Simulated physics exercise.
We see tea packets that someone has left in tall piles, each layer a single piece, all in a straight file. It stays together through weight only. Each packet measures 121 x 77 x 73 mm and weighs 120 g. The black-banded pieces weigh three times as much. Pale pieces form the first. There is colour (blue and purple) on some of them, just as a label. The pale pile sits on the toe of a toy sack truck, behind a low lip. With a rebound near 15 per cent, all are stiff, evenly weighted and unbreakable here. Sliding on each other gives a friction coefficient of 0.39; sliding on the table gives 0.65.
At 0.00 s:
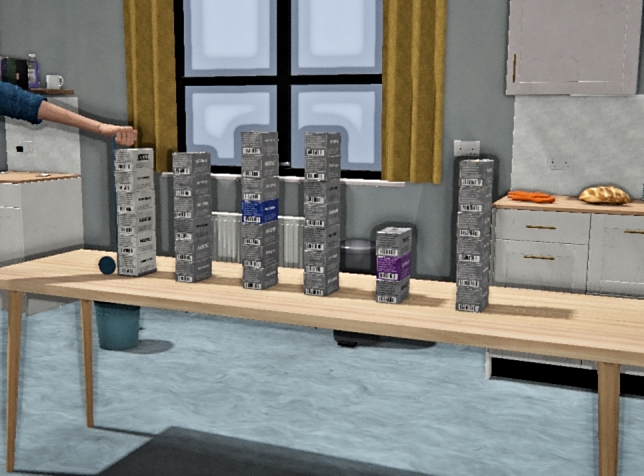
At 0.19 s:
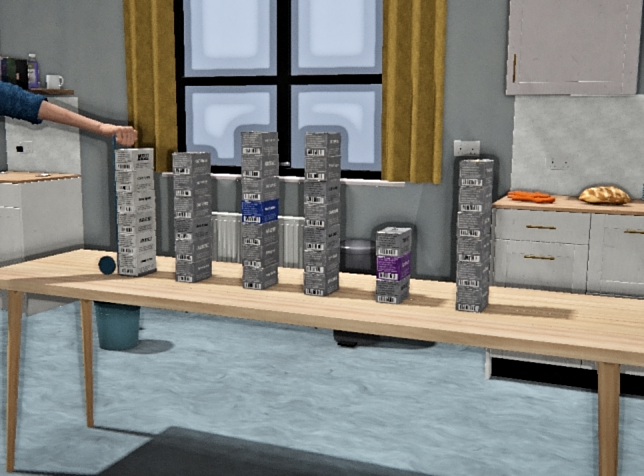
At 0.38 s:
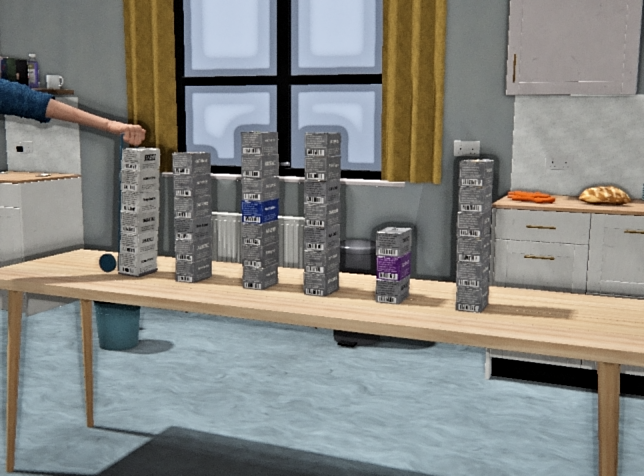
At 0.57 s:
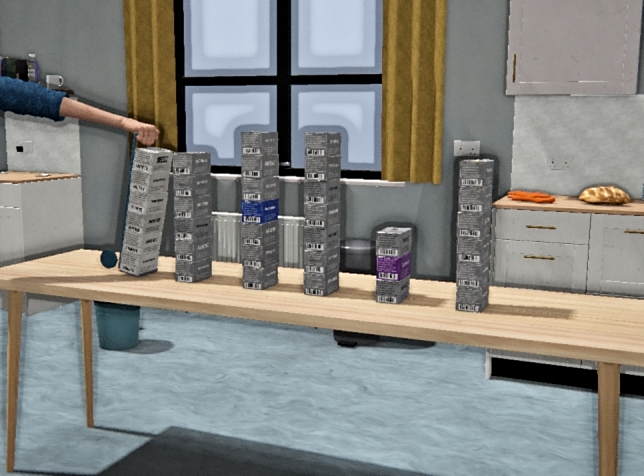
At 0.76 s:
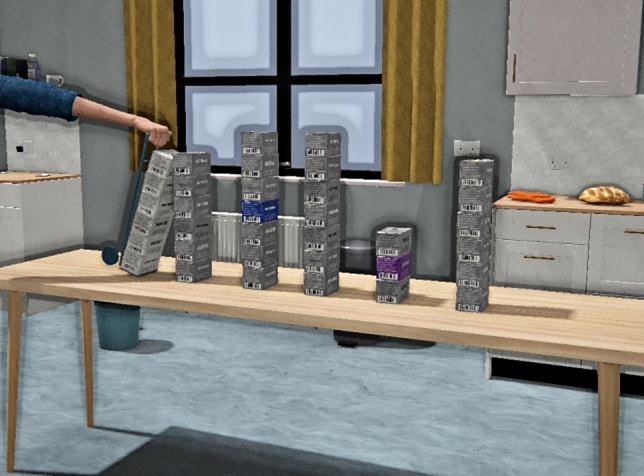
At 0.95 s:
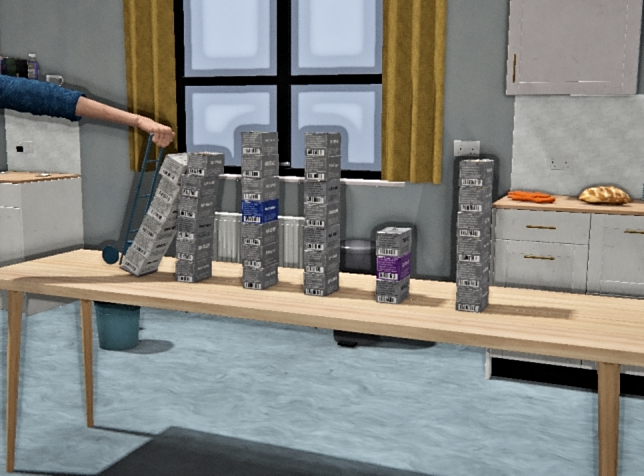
A hand at the left tips a pale stack of packets to the right on a small upright frame, the first in a row of six grey stacks along a wooden table, one with a blue band and a short one with a purple band. The kitchen, with its yellow-curtained window, is seen from a still, slightly raised view. The pale stack leans steadily further until its top meets the second stack, which tilts slightly.
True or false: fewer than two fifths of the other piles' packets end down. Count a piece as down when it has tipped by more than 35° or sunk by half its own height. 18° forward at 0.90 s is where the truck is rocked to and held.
False.
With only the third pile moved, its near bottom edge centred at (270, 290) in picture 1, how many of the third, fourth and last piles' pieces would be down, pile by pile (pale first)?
Pile tally - third: 6, fourth: 7, last: 6.
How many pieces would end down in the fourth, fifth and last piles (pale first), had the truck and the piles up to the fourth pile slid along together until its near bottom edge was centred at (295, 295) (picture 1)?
Counts down - fourth: 7; fifth: 2; last: 5.
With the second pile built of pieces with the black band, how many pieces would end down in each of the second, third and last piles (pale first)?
Pieces down: Second pile 0, third pile 0, last pile 0.
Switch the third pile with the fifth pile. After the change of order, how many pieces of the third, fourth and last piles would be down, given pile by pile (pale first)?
After the swap, the third pile would have 2 down, the fourth 6 and the last 6.
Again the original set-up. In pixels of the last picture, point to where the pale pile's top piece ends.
It should be centred near (247, 247) in the final frame.
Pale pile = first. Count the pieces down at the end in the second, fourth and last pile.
From the second pile 5, from the fourth pile 6 and from the last pile 6.
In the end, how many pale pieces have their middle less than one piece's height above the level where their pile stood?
2.
After 1.30 s, 6 of the pale pile down; 5 of the 29 other packets down; blue packet leaning 5°.
After 1.74 s, 6 of the pale pile down; 11 of the 29 other packets down; blue packet leaning 8°, 6 cm lower.
After 2.62 s, 6 of the pale pile down; 25 of the 29 other packets down; purple packet leaning 45°; blue packet leaning 5°, 7 cm lower.
At rest (4.7 s), 6 of the pale pile down; 25 of the 29 other packets down; purple packet leaning 45°; blue packet leaning 5°, 7 cm lower. That is 86 per cent. As the last picture would show them, middles, purple packet near (415, 270), blue packet near (310, 235).
